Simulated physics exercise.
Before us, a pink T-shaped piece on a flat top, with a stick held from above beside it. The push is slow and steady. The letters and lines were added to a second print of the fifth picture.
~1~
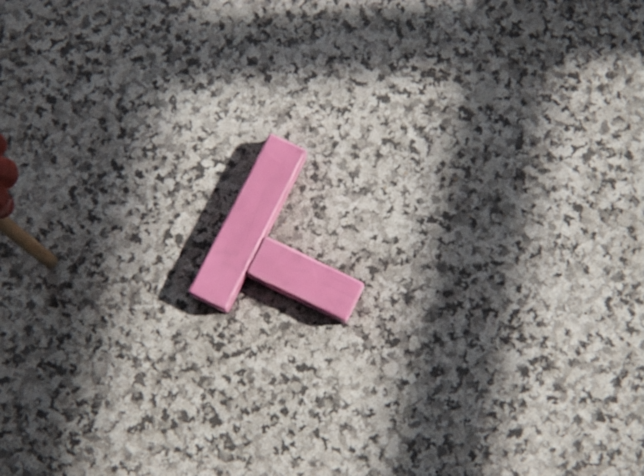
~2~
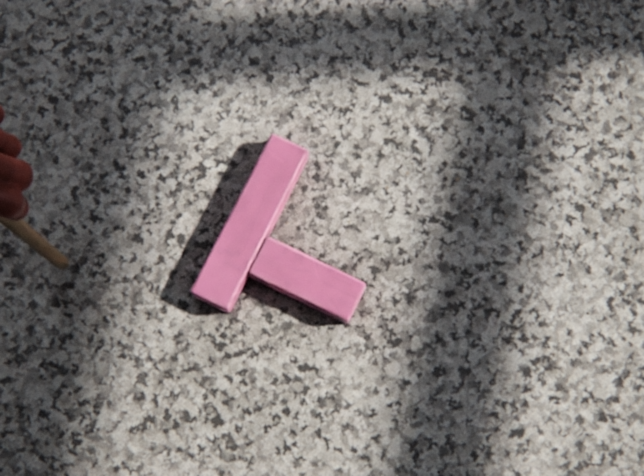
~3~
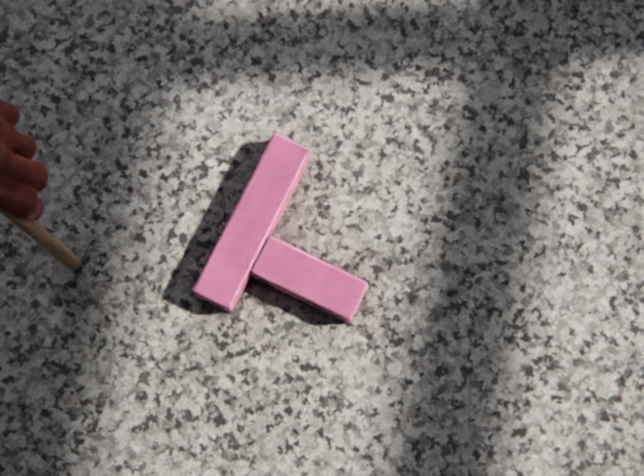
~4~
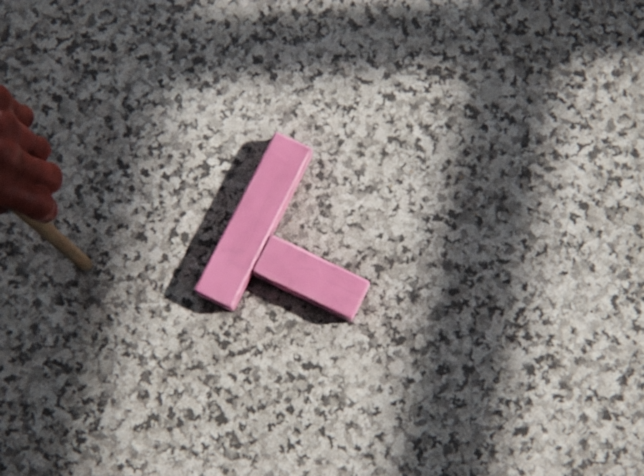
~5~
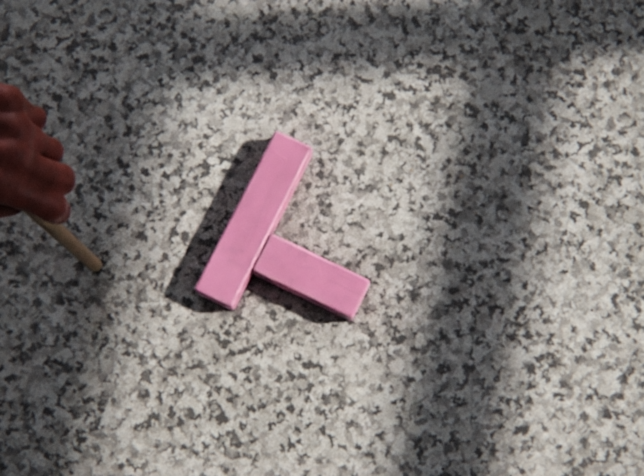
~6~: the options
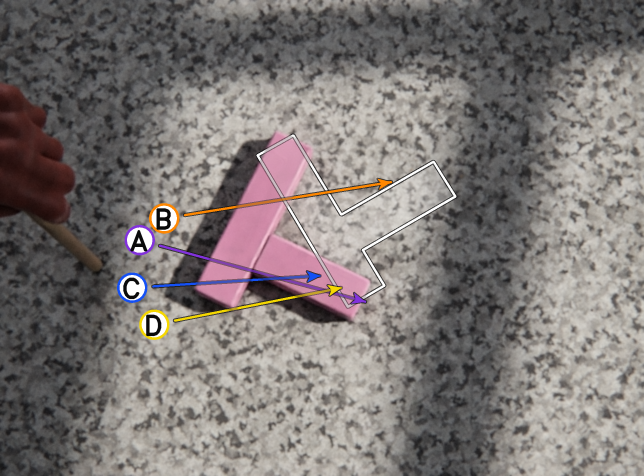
A hand holding a stick moves slowly right toward a nearly still pink T-shaped piece.
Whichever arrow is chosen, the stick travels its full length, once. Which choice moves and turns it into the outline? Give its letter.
Only C fits it in.
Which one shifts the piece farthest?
Stroke A.
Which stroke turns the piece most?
That is A.
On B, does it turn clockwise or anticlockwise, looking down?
Clockwise.
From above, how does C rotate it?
On that stroke, anticlockwise.
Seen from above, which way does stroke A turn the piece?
Anticlockwise.
On the marked copy, A from (160, 246) to (365, 302); B from (185, 215) to (391, 182); C from (153, 286) to (320, 276); D from (175, 321) to (341, 288).
Following C. Soon after the start, foot of the stick (214, 282), piece (262, 221).
Later, foot of the stick (274, 279), piece (293, 222).
In the end, foot of the stick (320, 276), piece (320, 218); it fills the outline.
As for the rest, A leaves the piece out of the outline, at (344, 235); B leaves the piece out of the outline, at (334, 228); D leaves the piece out of the outline, at (277, 197).
